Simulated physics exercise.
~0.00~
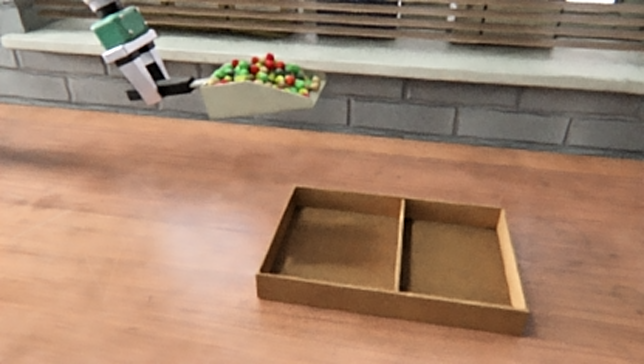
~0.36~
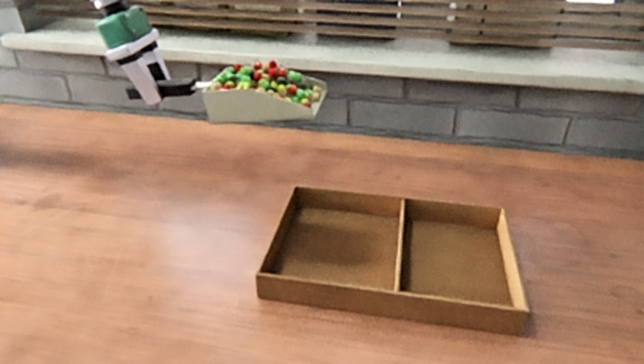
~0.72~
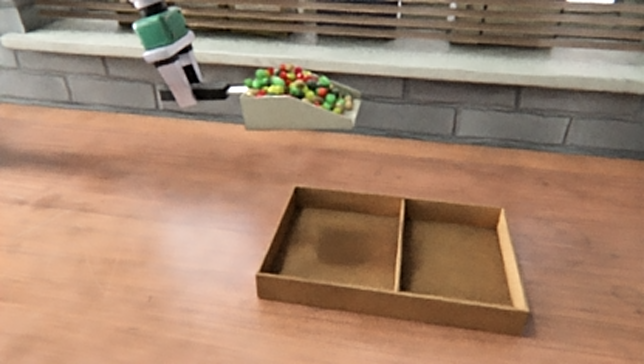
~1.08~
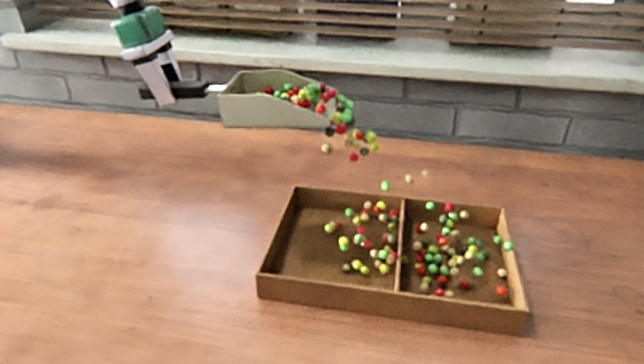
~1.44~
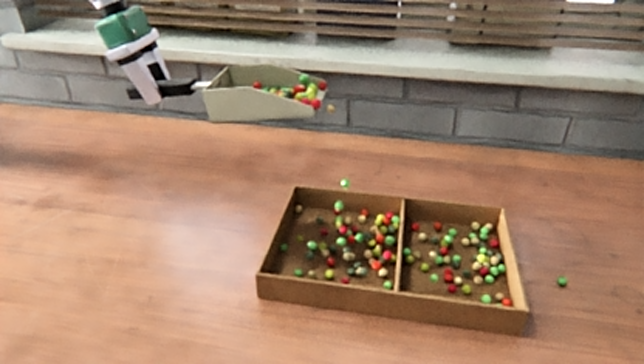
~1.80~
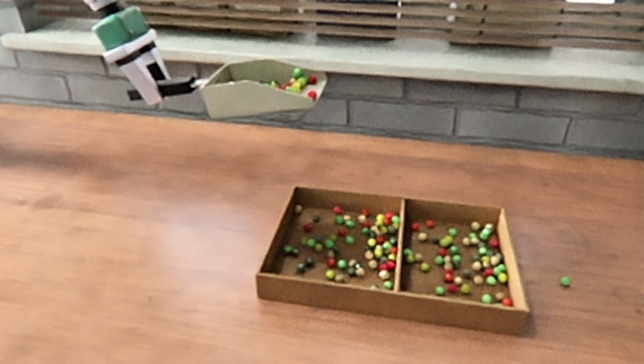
A robot arm jerks a scoop and spills colourful round sweets into both tray parts.
